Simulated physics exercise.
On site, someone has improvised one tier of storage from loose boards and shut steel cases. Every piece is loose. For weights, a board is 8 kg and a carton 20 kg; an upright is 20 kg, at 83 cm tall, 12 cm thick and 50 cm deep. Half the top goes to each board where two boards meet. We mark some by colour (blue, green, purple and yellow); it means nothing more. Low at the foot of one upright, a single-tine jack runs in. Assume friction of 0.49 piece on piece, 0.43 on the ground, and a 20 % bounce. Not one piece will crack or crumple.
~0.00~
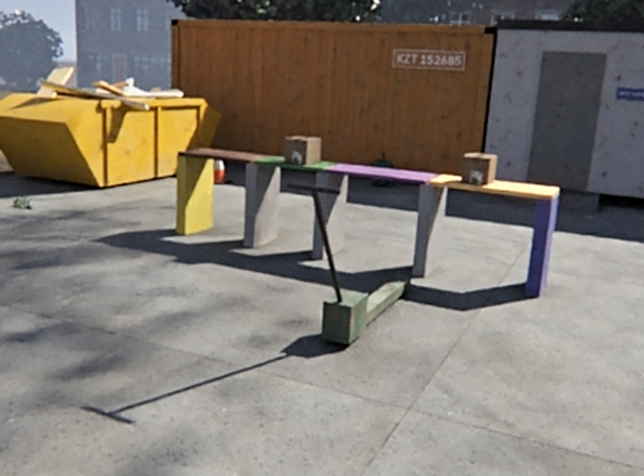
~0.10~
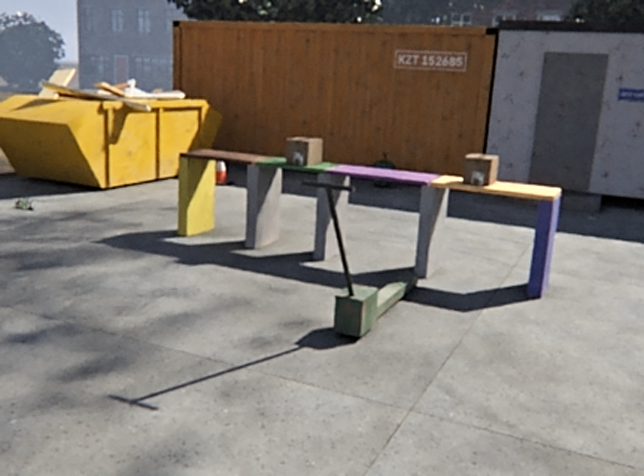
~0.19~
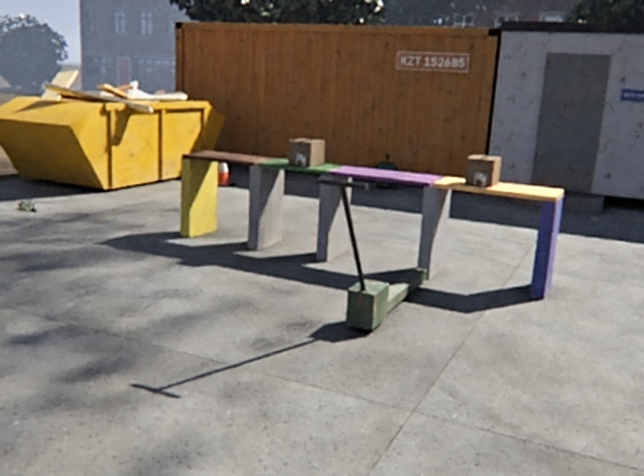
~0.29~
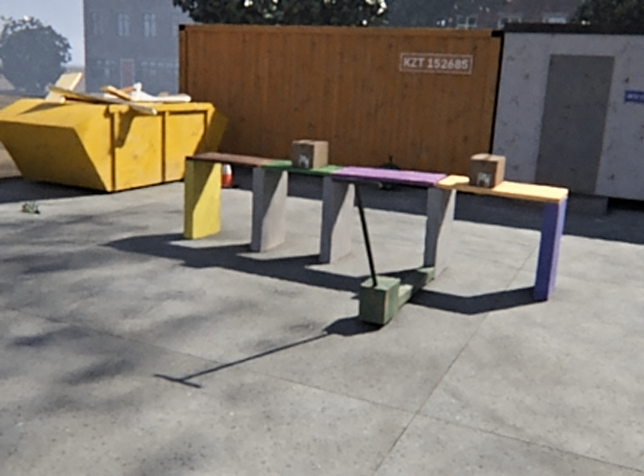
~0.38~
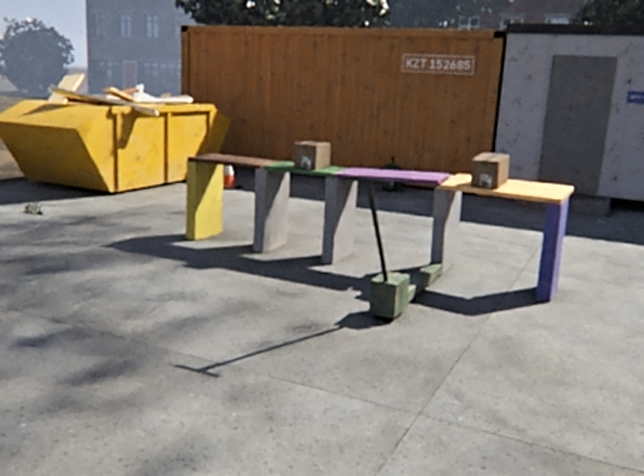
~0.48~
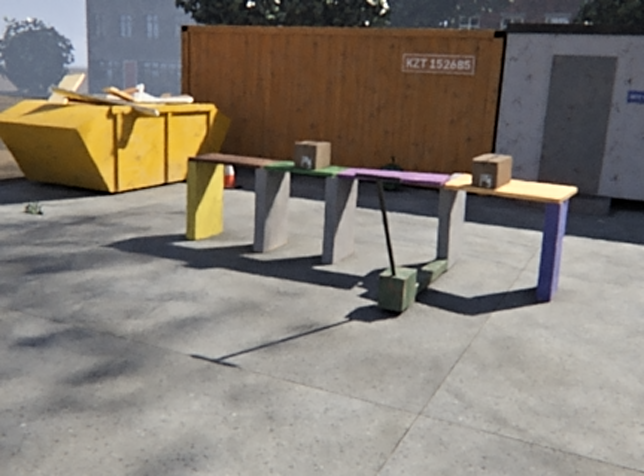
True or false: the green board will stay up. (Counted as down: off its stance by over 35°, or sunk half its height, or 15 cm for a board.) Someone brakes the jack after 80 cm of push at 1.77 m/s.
True.
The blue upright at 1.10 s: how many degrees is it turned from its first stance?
Near 20 degrees from how it began.
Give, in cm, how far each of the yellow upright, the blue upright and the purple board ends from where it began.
From start to finish: Yellow 0, blue 60, purple 70 centimetres.
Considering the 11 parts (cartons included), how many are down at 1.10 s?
That makes 3 by then, as I count it.
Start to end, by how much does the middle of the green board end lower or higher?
Height change: About 0 cm lower.
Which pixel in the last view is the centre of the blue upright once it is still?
Near (609, 298).
After 0.76 s, 2 of the 11 pieces down; green board unmoved; purple board 11° from how it stood.
After 1.10 s, 3 of the 11 pieces down; green board unmoved; purple board 42° from how it stood, 50 cm lower.
In the end (1.9 s), 4 of the 11 pieces down; green board unmoved; blue upright on its side; purple board 30° from how it stood, 59 cm lower. From the last view, middles, green board near (307, 169), blue upright near (609, 298).
